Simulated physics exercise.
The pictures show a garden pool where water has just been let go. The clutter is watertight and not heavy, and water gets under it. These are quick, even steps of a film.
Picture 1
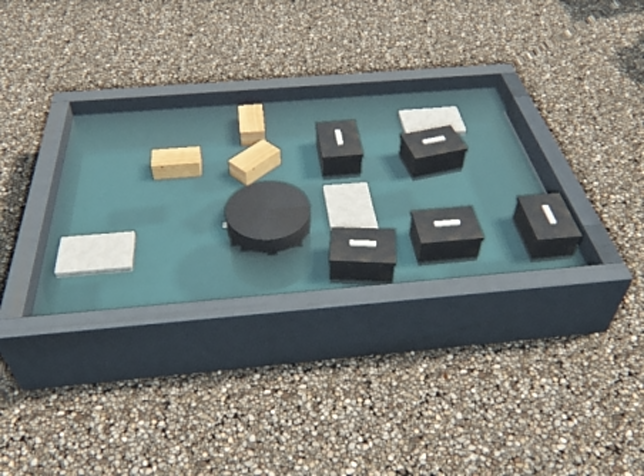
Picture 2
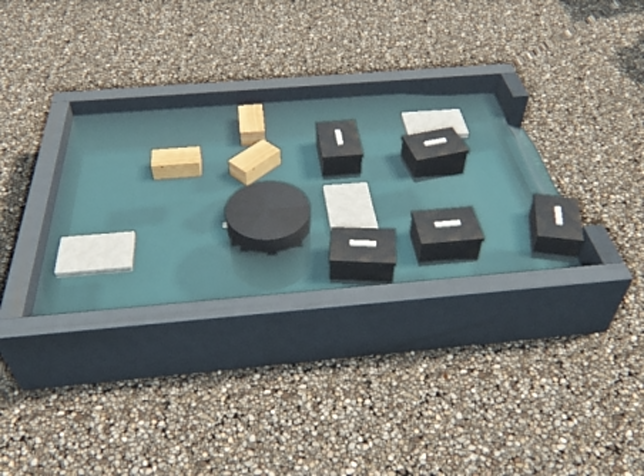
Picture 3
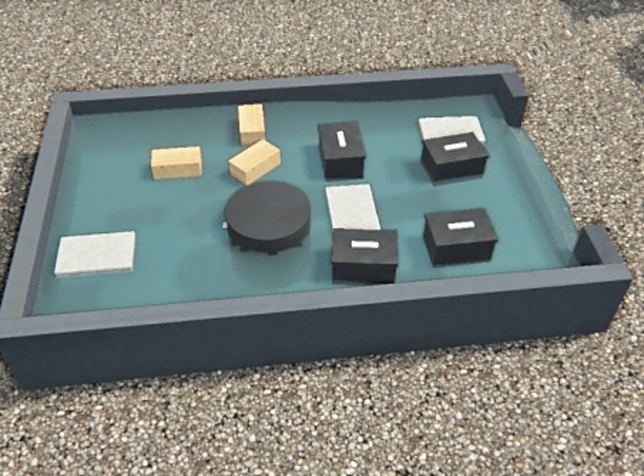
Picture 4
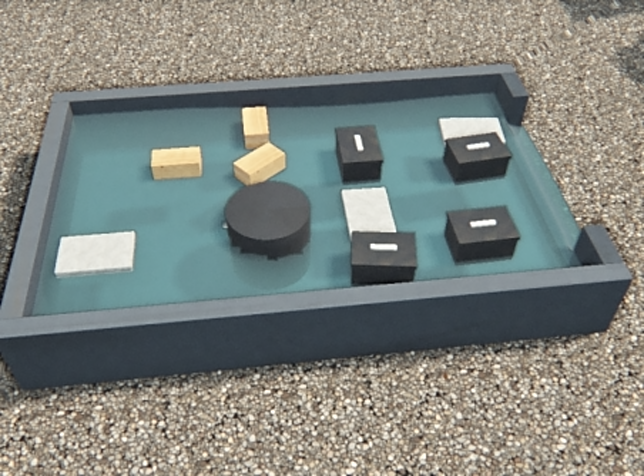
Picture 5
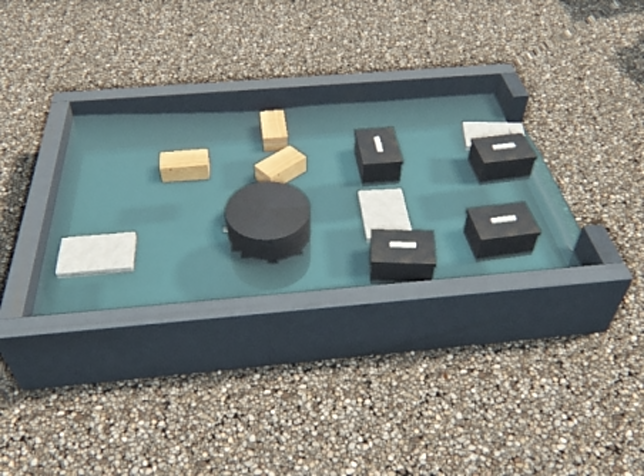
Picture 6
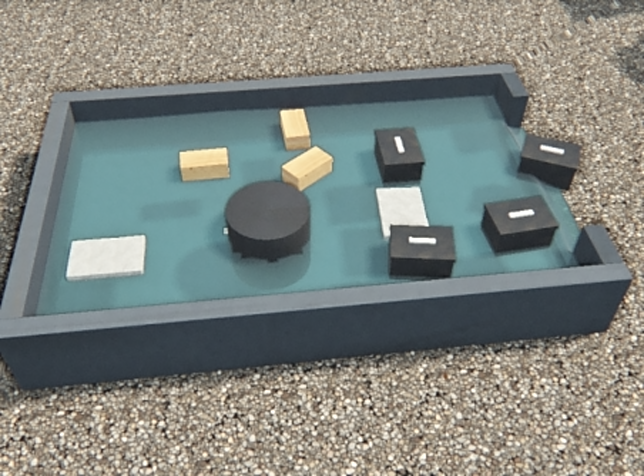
The clip opens on a walled pool holding black boxes, tan blocks, white slabs and a round dark object. A gap appears in the right wall, and the nearest black box slides out of view through it. The other boxes, blocks and slabs drift right, while the round object stays put.
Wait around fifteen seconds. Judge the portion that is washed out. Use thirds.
It is two thirds or above.
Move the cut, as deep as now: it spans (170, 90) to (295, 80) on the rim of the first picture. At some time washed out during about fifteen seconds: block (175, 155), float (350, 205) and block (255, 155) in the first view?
In turn: Washed out, gone, yes.
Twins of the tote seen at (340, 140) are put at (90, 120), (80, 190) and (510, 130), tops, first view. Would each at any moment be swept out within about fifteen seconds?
In turn: No, kept in, through.
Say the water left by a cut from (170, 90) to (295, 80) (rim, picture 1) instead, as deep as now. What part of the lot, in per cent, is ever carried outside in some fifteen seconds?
Some 60 per cent.
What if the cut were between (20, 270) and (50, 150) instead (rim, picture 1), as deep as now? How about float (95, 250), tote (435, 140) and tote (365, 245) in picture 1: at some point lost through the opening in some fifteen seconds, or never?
One after the other: Washed out, inside, washed out.
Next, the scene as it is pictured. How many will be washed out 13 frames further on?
That makes 7.
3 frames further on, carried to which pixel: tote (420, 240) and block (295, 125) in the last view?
Near (486, 229) and (357, 125).
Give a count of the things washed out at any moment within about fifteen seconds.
That makes 9.
A moment on, 4 of 11 are out; 7 afloat.
Next, 7 of 11 are out; 4 afloat.
Later, 9 of 11 are out; 2 afloat.
In the end, 9 of 11 are out; 2 afloat.
